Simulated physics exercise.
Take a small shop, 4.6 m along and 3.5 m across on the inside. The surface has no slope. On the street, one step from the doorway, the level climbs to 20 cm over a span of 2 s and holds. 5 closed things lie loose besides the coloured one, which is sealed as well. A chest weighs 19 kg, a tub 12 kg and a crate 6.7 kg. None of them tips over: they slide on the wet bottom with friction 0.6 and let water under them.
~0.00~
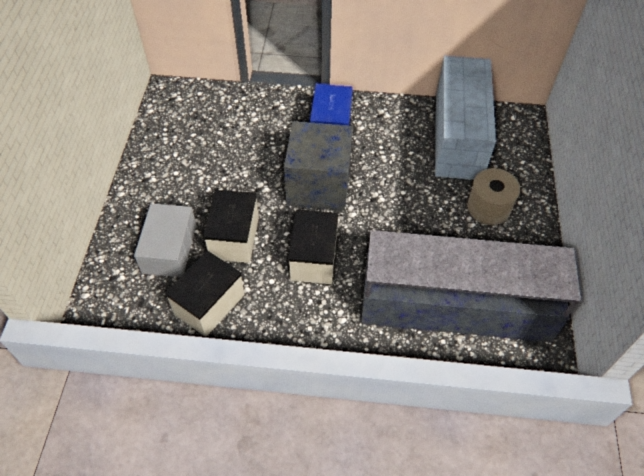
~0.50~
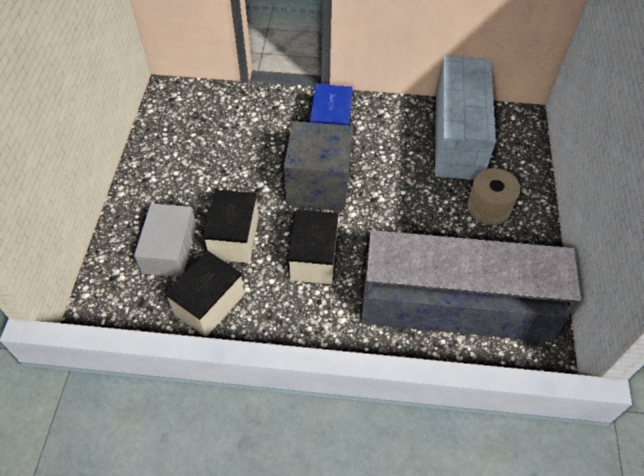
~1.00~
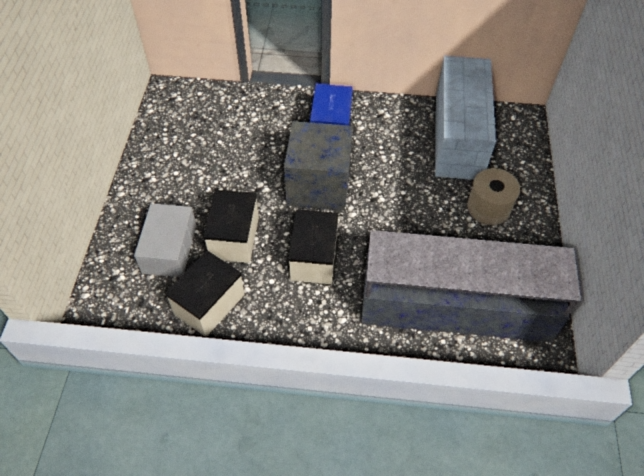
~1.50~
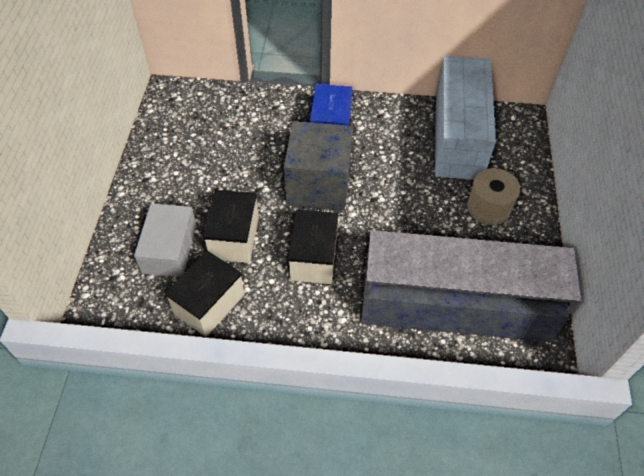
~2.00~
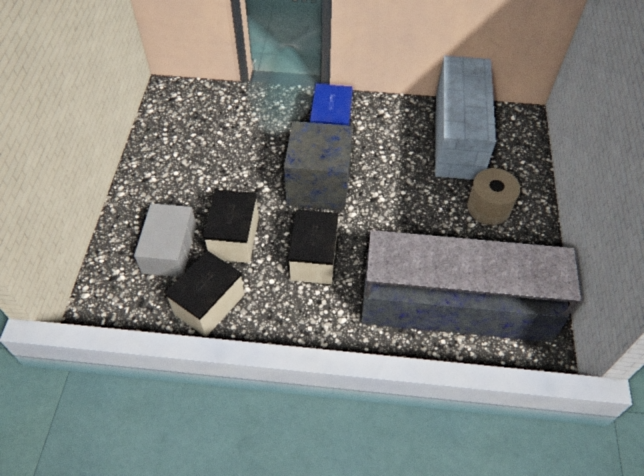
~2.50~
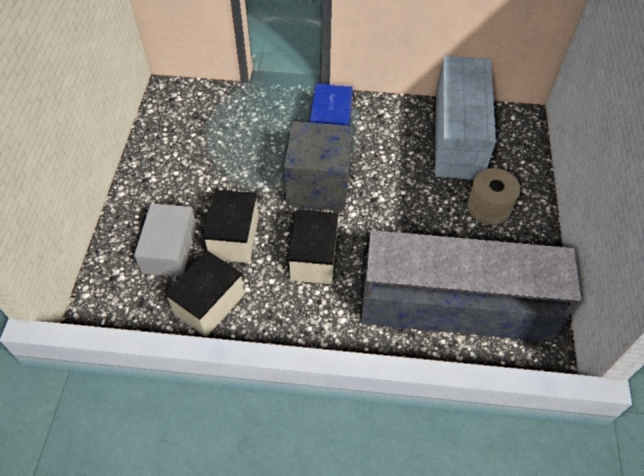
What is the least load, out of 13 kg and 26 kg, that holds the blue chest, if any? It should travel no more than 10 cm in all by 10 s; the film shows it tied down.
The least is 26 kg.
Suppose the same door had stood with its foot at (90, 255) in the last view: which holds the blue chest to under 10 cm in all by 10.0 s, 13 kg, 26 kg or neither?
For that position, the smaller mass succeeds.
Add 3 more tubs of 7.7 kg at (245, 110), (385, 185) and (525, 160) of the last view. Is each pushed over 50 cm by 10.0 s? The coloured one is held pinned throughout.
Note, in sequence: Exceeded, not exceeded, not exceeded.
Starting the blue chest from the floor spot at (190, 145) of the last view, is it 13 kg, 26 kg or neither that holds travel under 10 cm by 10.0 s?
Outcome - success with heavier only.
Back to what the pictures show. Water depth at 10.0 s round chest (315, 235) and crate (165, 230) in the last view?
Close to 7 and 12 centimetres.
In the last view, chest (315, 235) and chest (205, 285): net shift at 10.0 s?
The first is 5 cm from its start, the second 50 cm.
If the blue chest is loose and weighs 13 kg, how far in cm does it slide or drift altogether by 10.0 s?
About 120 cm altogether.
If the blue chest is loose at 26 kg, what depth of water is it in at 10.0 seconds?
Depth: Approx. 6 cm.
After 3.5 s the blue chest would be 31 cm from its start with 13 kg and 0 cm from its start with 26 kg; 6 cm of water round it then.
After 4.5 s the blue chest would be 62 cm from its start with 13 kg and 0 cm from its start with 26 kg; 5 cm of water round it then.
After 7.0 s the blue chest would be 74 cm from its start with 13 kg and 0 cm from its start with 26 kg; 6 cm of water round it then.
After 10.0 s the blue chest would be 52 cm from its start with 13 kg and 0 cm from its start with 26 kg; 6 cm of water round it then.
